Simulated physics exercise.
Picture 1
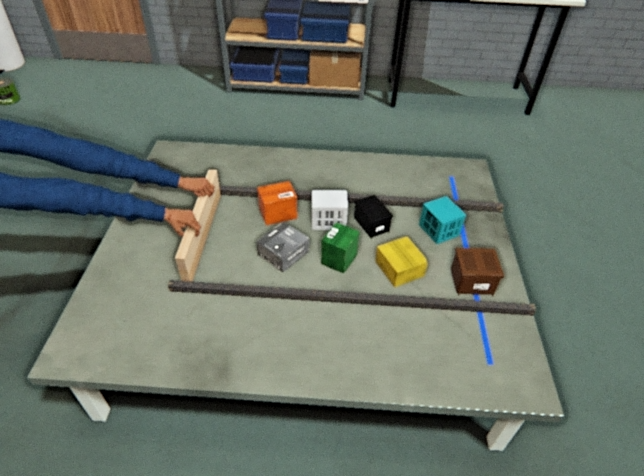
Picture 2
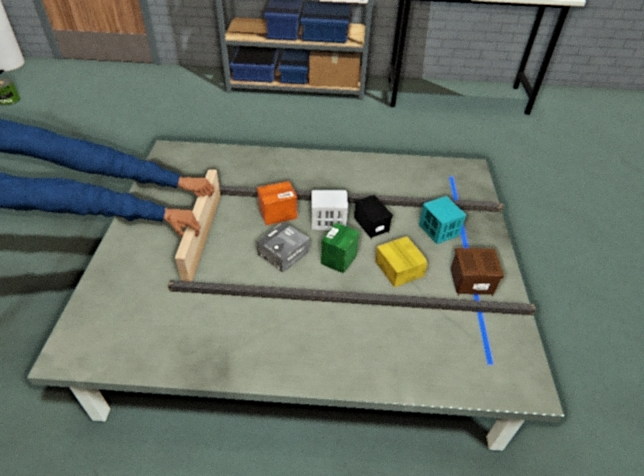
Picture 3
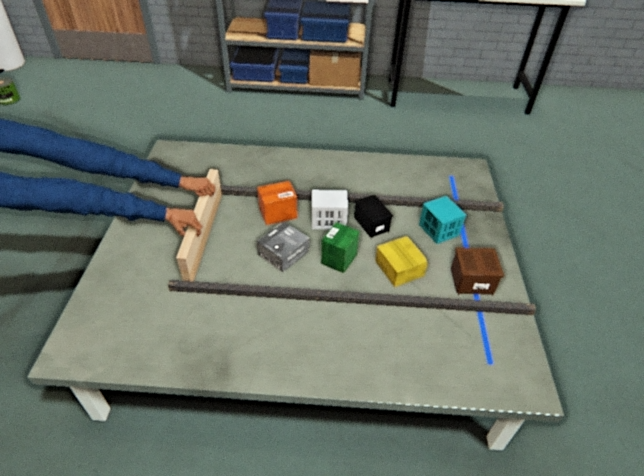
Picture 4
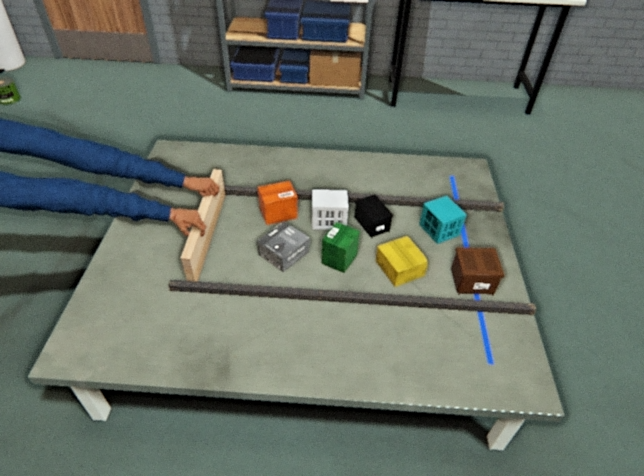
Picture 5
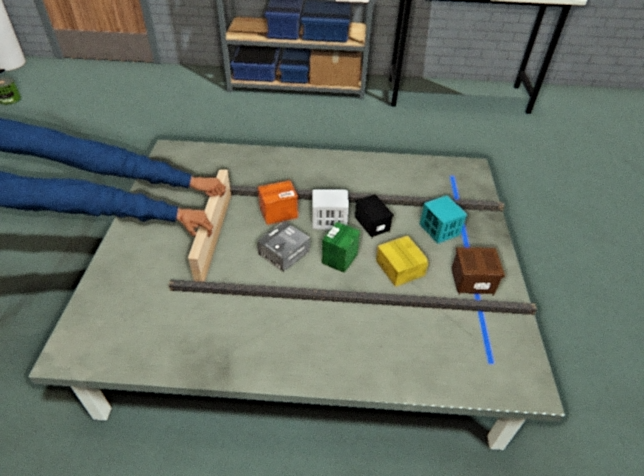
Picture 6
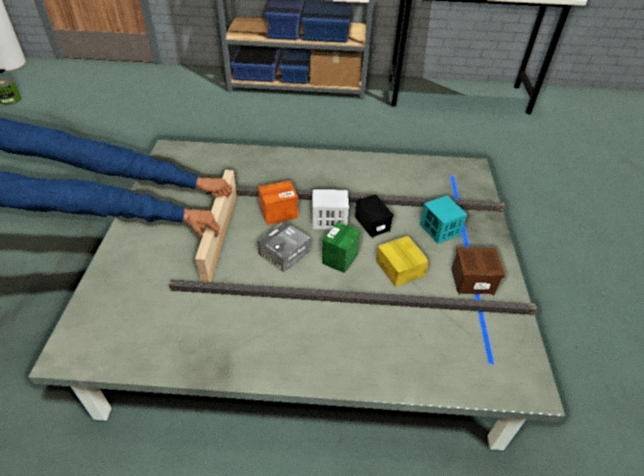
The footage shows two hands holding a wooden plank behind eight differently coloured boxes between two rails on a low platform, then sliding the plank slightly right toward them, while the boxes stay still near a blue tape line.
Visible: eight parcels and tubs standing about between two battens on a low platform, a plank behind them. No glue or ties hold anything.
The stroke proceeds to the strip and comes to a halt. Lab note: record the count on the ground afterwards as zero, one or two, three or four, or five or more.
Count on ground: Five or more.
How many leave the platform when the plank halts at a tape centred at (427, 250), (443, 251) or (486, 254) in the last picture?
Going through each try, you'd get 2, 3 and 6.
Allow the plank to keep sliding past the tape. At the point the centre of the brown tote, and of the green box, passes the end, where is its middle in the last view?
The brown tote puts it at (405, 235), the green box at (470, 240).
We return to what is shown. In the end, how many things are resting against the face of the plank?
That comes to 2.
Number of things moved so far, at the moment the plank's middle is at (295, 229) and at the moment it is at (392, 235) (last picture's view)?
By the first moment it's 5, by the second it's 8.
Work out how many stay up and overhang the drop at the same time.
The tally is 1.
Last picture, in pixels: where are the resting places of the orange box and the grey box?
The orange box ends at (483, 220) and the grey box at (488, 249).
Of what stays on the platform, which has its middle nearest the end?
It's the green box that ends nearest.
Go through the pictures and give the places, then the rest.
The first picture shows brown tote (475, 272); turquoise crate (442, 220); yellow box (401, 261); plank (201, 223); tape (467, 253).
The second picture shows turquoise crate (441, 220); orange box (277, 203).
The third picture shows yellow box (401, 261); green box (340, 248).
The fourth picture shows brown tote (476, 272); white crate (329, 210).
The fifth picture shows turquoise crate (442, 220); black tote (373, 216).
The sixth picture shows brown tote (476, 272); turquoise crate (442, 220); yellow box (402, 261); plank (219, 224); tape (468, 253).
Early on, none off yet; brown tote at rest near (476, 272); turquoise crate at rest near (442, 220); yellow box at rest near (402, 261).
A while later, none off yet; brown tote travelled about its own width near (509, 278); turquoise crate travelled about its own width near (492, 224); yellow box travelled well along near (469, 270).
Finally, the number that fall off is five or more; lost, white crate, black tote, yellow box, turquoise crate and brown tote.
